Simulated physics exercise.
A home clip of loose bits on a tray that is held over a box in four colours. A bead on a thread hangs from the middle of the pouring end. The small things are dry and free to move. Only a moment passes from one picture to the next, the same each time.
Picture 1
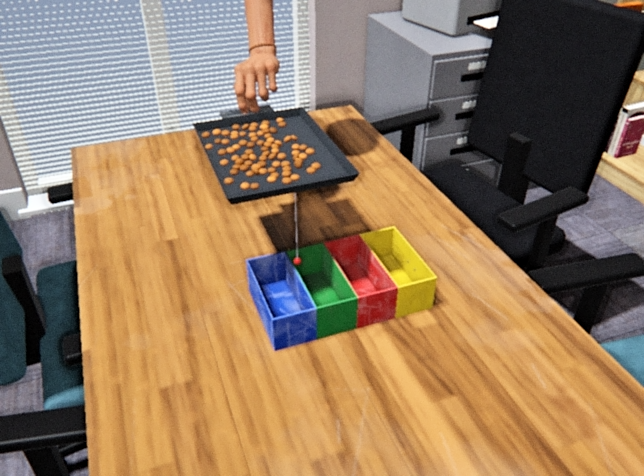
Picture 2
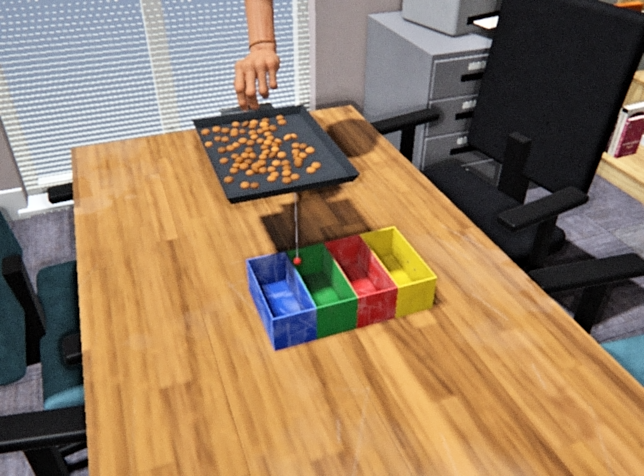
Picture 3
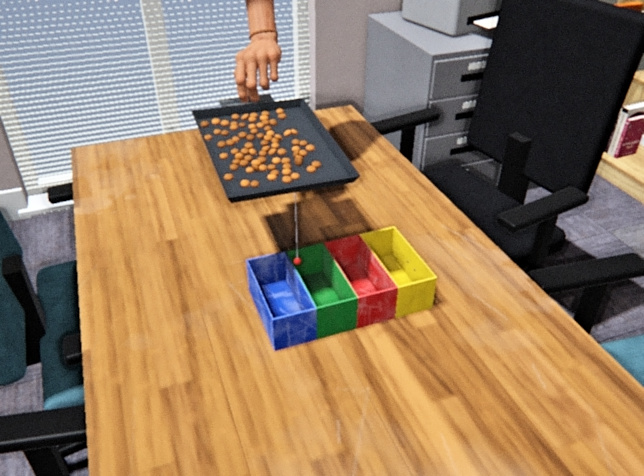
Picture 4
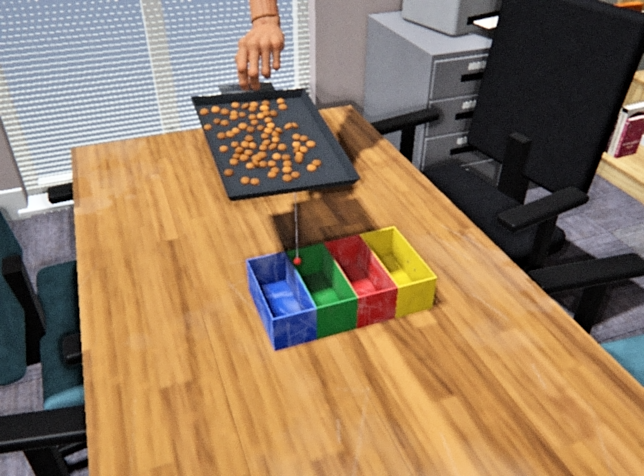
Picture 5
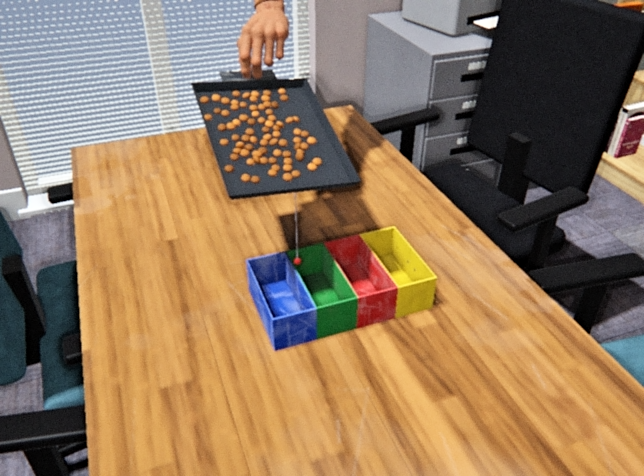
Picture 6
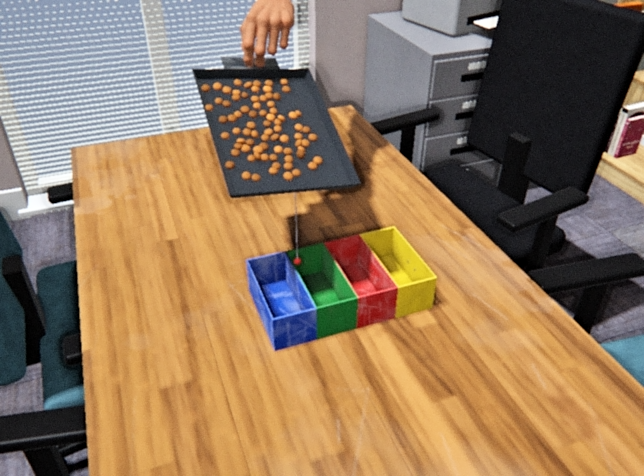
A hand held a dark tray of small orange-brown bits above a wooden table, behind a box with blue, green, red and yellow sections, then gradually raised the tray's far end, tilting it toward the box.
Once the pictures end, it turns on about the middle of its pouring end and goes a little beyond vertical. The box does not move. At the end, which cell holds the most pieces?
Most goes to the red cell.
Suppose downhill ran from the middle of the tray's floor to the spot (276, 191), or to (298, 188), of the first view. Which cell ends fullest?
First that blue cell, then the green one.
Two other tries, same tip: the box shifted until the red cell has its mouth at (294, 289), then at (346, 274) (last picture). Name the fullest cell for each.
In turn: The cell in yellow; the cell in red.
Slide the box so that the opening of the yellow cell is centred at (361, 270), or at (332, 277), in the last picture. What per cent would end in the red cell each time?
Roughly 20 per cent, and 10 per cent.
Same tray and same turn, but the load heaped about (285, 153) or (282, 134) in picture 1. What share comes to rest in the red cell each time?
The first gives 60 %, the second 70 %.
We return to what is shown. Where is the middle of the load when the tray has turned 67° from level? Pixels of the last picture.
Roughly at (331, 188).
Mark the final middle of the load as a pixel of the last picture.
At about (357, 300).
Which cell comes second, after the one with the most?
Second comes that green cell.
Just after the last frame, tray tipped steeply; roughly two thirds on the tray; roughly a quarter falling or outside the box.
A moment on, tray tipped past a quarter turn; roughly two thirds in the red cell; roughly a quarter in the green cell; about a tenth in the blue cell; about a tenth in the yellow cell; about a tenth falling or outside the box.
Further on, tray tipped past a quarter turn; roughly two thirds in the red cell; roughly a quarter in the green cell; about a tenth in the blue cell; about a tenth in the yellow cell; just a few falling or outside the box.
When it is over, tray tipped past a quarter turn; roughly two thirds in the red cell; roughly a quarter in the green cell; about a tenth in the blue cell; about a tenth in the yellow cell; just a few outside the box.
